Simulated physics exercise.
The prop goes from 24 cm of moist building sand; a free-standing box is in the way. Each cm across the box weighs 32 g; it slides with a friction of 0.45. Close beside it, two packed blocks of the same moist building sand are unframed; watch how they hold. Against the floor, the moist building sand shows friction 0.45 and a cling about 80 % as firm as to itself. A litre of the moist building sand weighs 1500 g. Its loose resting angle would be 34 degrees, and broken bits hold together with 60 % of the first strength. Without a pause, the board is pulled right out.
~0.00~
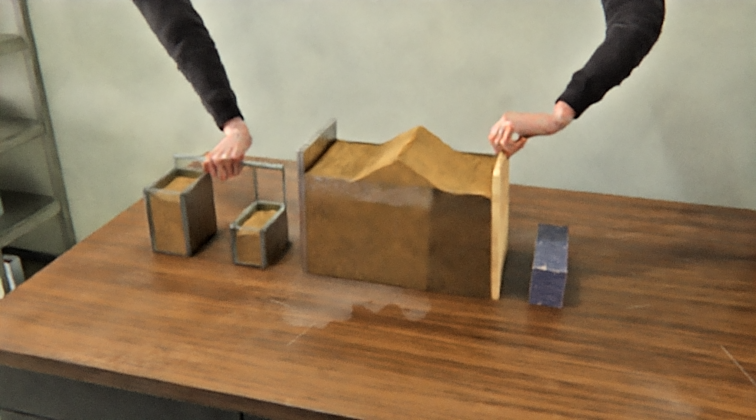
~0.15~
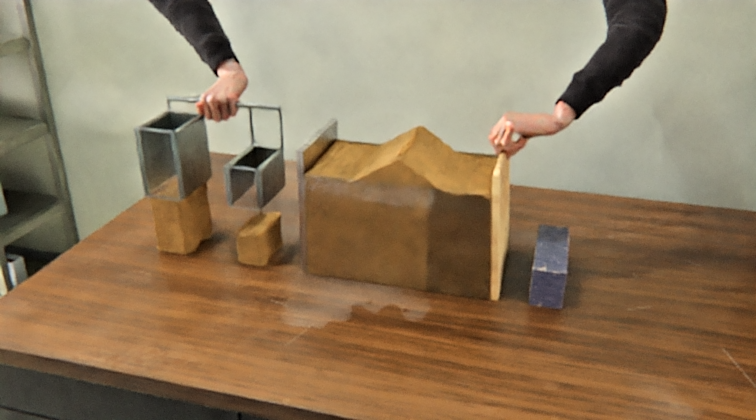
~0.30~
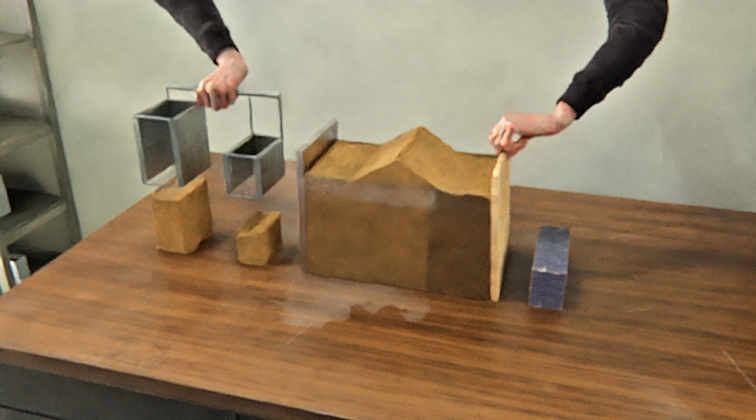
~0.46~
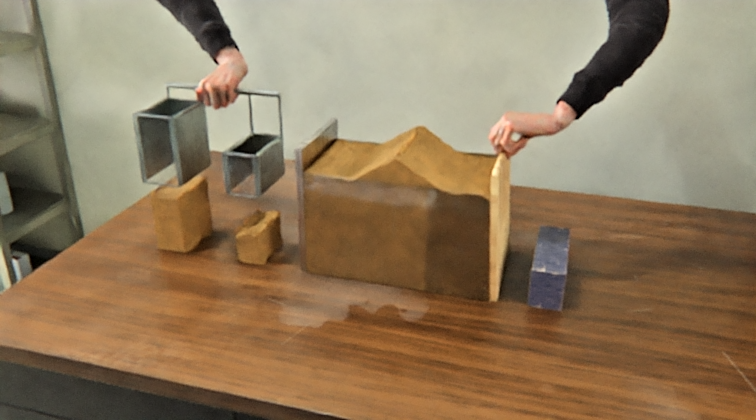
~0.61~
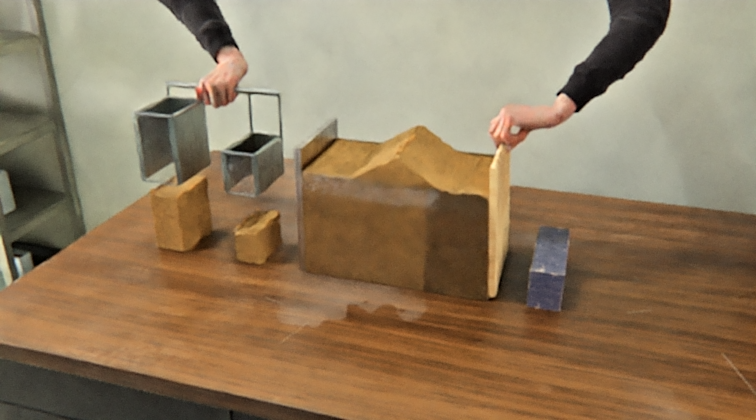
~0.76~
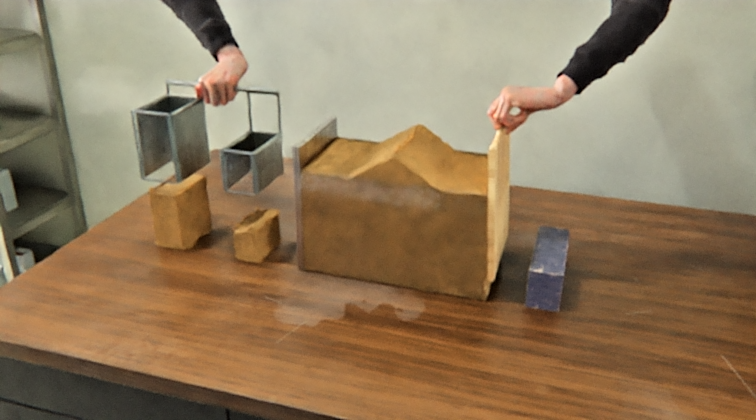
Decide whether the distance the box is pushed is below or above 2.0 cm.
In the end the push moves the box a distance shorter than 2.0 cm.
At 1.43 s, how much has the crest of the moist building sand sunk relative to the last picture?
0.0 cm.
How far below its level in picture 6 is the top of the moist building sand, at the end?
Roughly 0.0 cm.
After 1.06 s, the box has not moved.
After 1.43 s, the box has not moved.
After 1.79 s, the box has not moved.
After 2.15 s, the box has not moved.
After 2.19 s, at the end, the box has not moved.
